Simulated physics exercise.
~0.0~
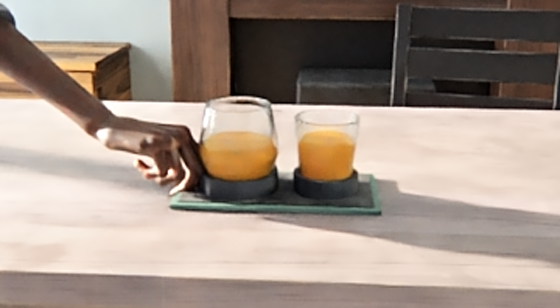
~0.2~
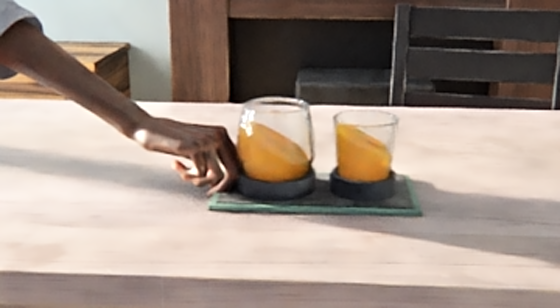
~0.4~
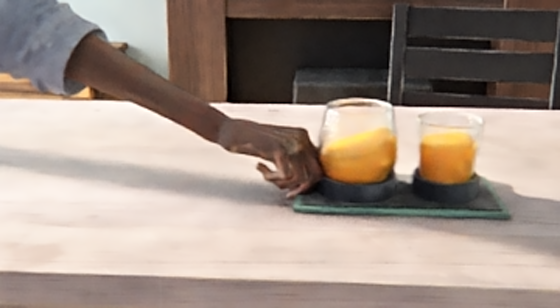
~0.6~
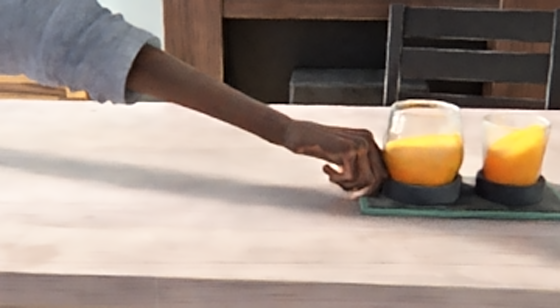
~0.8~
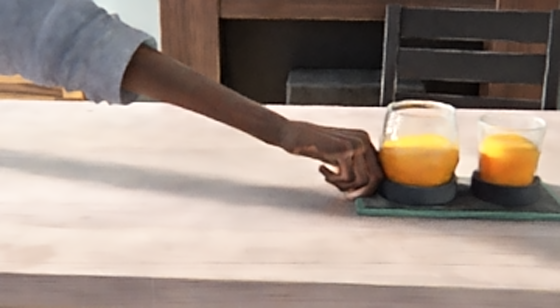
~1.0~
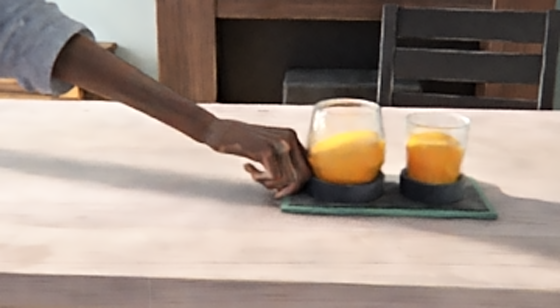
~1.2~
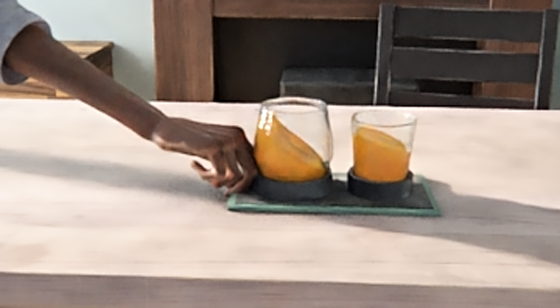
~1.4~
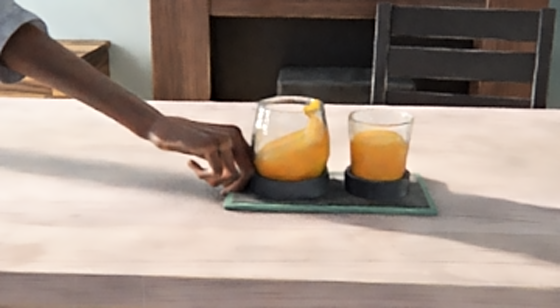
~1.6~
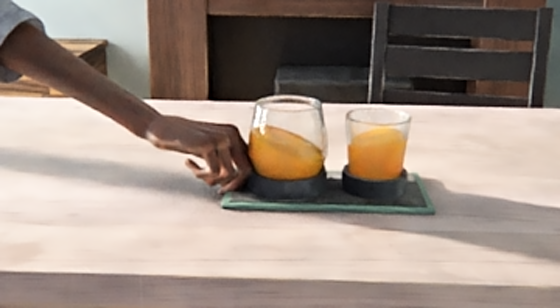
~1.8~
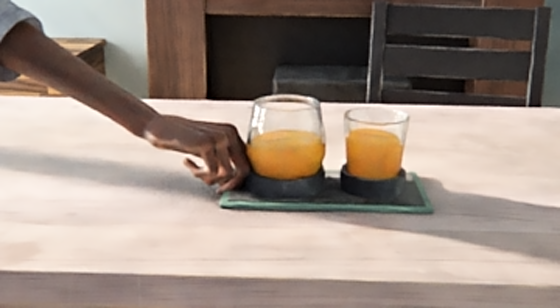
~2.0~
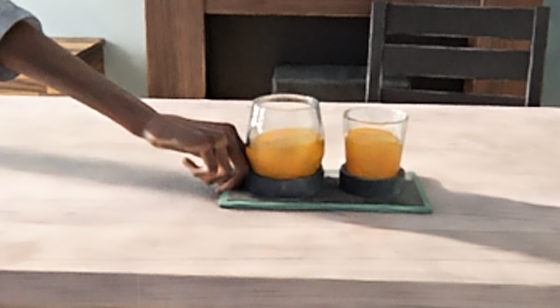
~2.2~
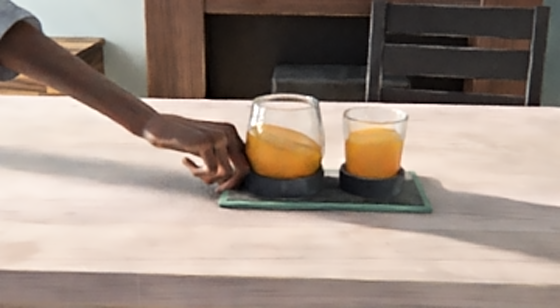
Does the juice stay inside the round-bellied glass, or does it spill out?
The juice stays inside the round-bellied glass. It tilts and sloshes as the tray moves, then settles without spilling.
